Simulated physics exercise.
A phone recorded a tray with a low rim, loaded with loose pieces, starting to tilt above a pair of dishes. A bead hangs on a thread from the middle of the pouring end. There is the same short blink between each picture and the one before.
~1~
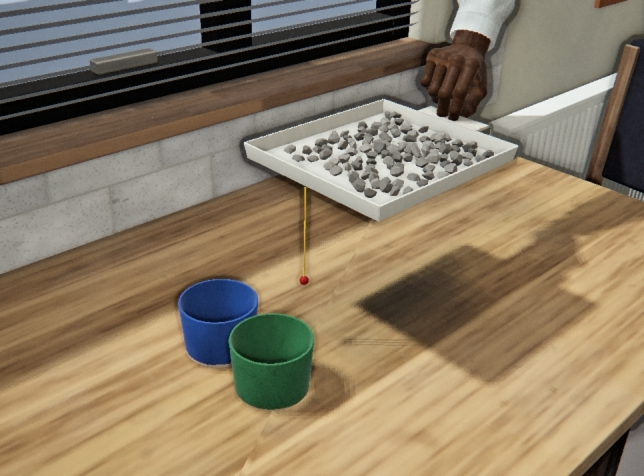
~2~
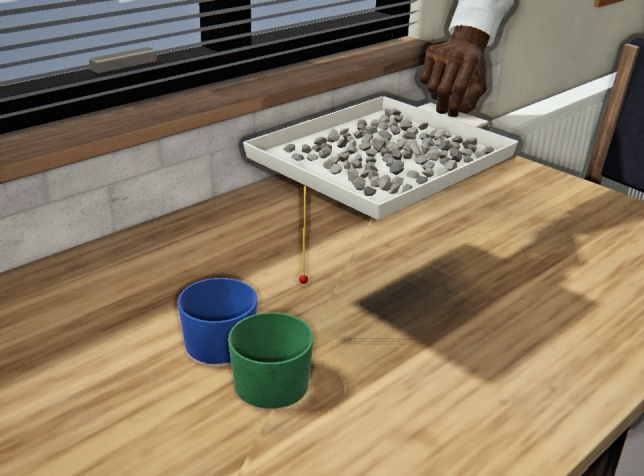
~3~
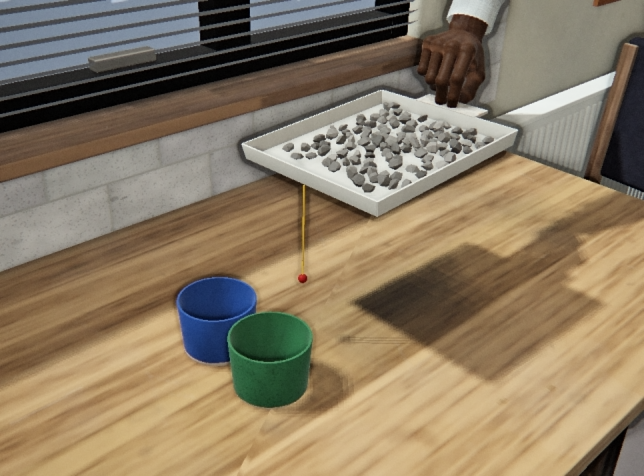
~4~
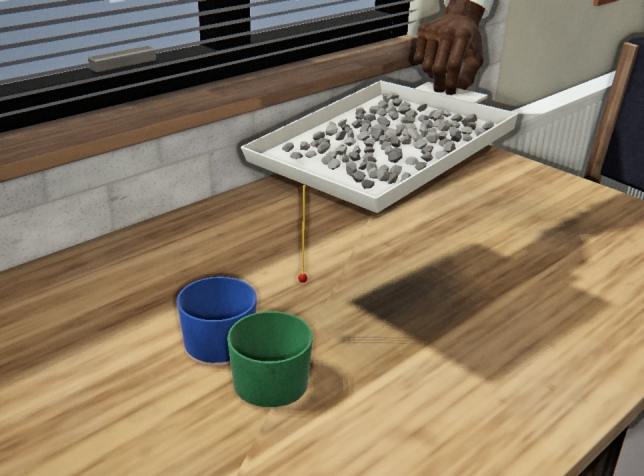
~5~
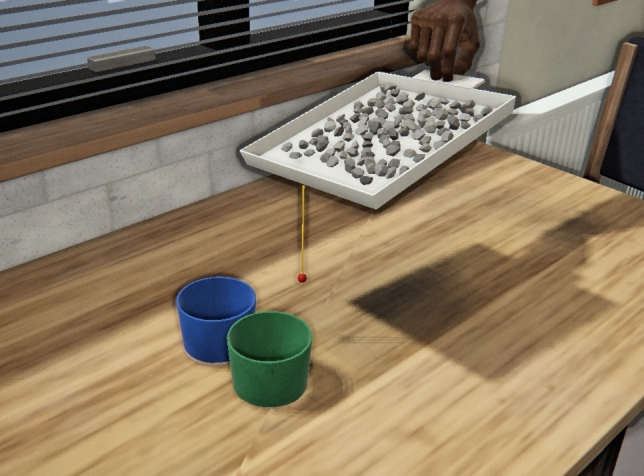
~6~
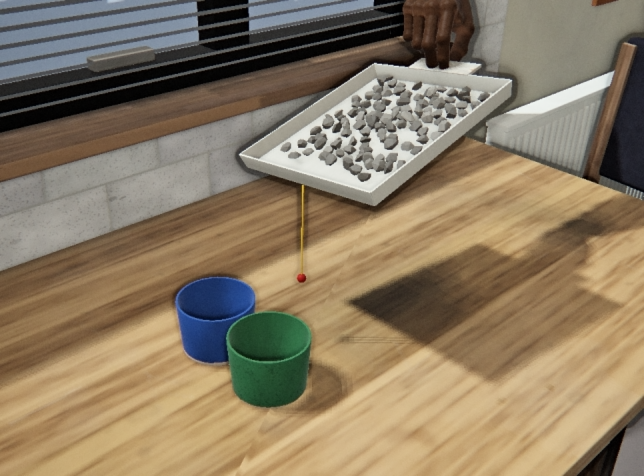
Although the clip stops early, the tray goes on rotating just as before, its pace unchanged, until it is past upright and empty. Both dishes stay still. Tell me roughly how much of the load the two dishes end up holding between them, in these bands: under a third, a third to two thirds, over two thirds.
What lands in the dishes falls short of a third of the load.
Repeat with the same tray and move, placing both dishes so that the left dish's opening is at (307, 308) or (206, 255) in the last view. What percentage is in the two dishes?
Around 0 % followed by around 50 %.
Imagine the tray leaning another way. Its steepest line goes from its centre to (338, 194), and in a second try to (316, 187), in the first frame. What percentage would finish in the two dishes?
30 % and 60 %.
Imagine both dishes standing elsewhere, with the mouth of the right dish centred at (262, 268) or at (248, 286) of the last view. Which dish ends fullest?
Run 1: The one on the right side. Run 2: The one on the right side.
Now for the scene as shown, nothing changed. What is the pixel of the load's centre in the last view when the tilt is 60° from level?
Centre estimate: (285, 150).
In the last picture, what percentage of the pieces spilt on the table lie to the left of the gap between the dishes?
It works out at some 50 percent.
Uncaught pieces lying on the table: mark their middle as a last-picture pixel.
Around (237, 301).
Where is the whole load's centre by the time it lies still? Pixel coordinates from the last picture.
Close to (233, 307) in the last view.
Shortly afterwards, tray tipped steeply; all but a few on the tray; only a few in the air.
Next, tray tipped right over; near a quarter on the tray; only a few in the right dish; a little in the left dish; near half outside both; a little in the air.
Some moments later, tray tipped past a quarter turn; only a few in the right dish; a little in the left dish; the bulk outside both.
In the end, tray tipped past a quarter turn; only a few in the right dish; a little in the left dish; the bulk outside both.
